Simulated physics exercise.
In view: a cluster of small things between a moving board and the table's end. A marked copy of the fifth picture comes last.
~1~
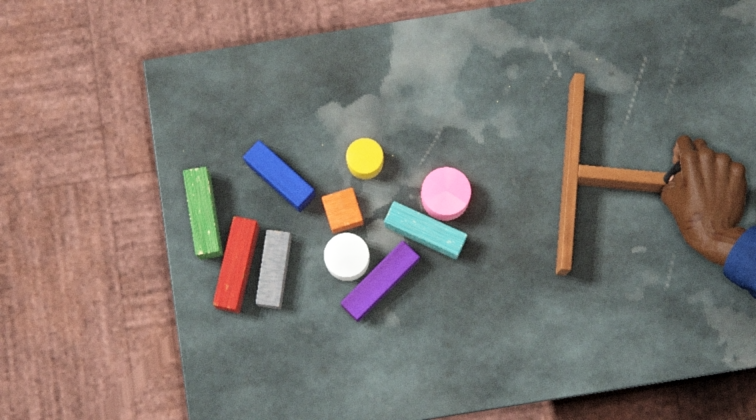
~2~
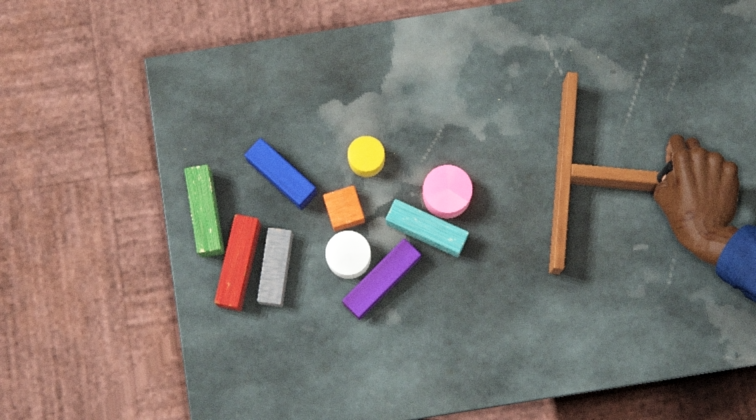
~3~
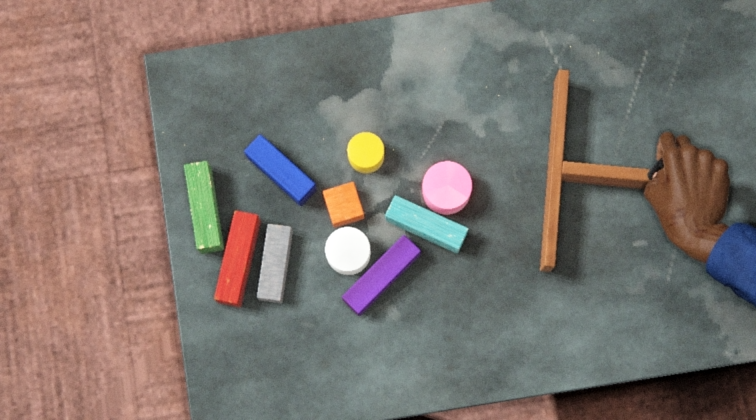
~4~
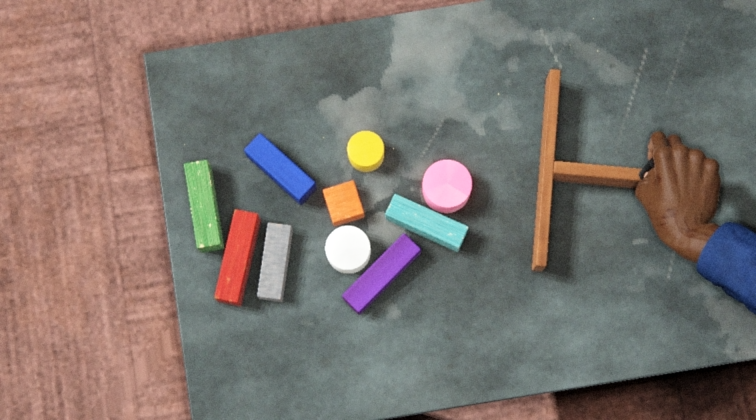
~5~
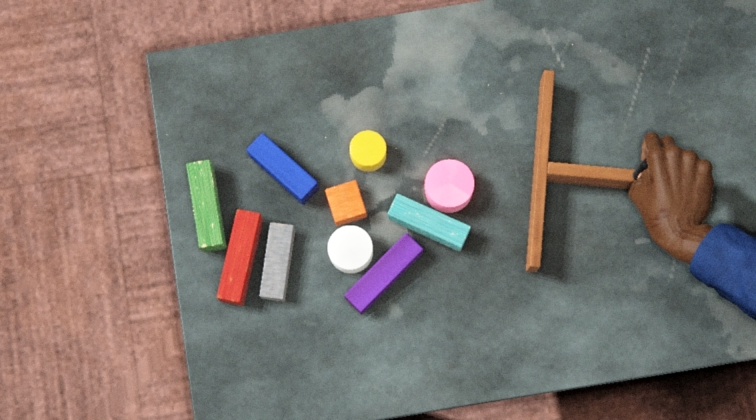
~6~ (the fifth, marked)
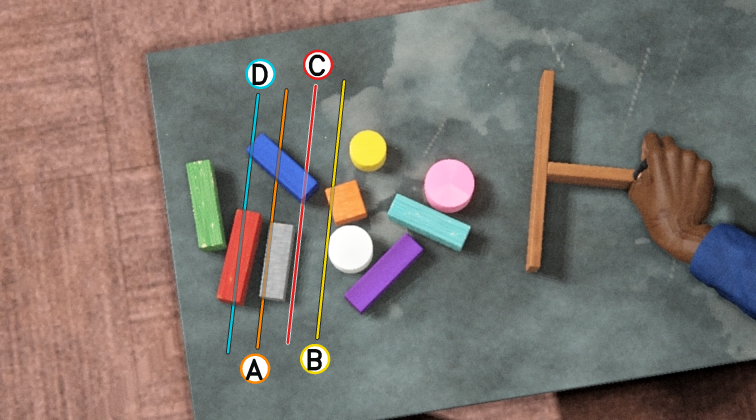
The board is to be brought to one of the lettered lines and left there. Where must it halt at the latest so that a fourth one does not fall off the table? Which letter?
Stop at D.
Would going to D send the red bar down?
Yes.
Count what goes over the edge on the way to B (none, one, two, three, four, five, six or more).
In all, none.
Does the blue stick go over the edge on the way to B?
No.
On the marked copy, A at (272, 217); B at (331, 207); C at (302, 212); D at (243, 221).
Taking D. A third of the way, board (435, 184); purple stick (375, 280); orange block (335, 205).
Two thirds of the way, board (328, 201); green bar (191, 207); red bar (212, 263).
When it is over, board (244, 215); red bar over the edge; green bar over the edge; three fallen.
As for the rest, A is within the limit but short; B is within the limit but short; C is within the limit but short.
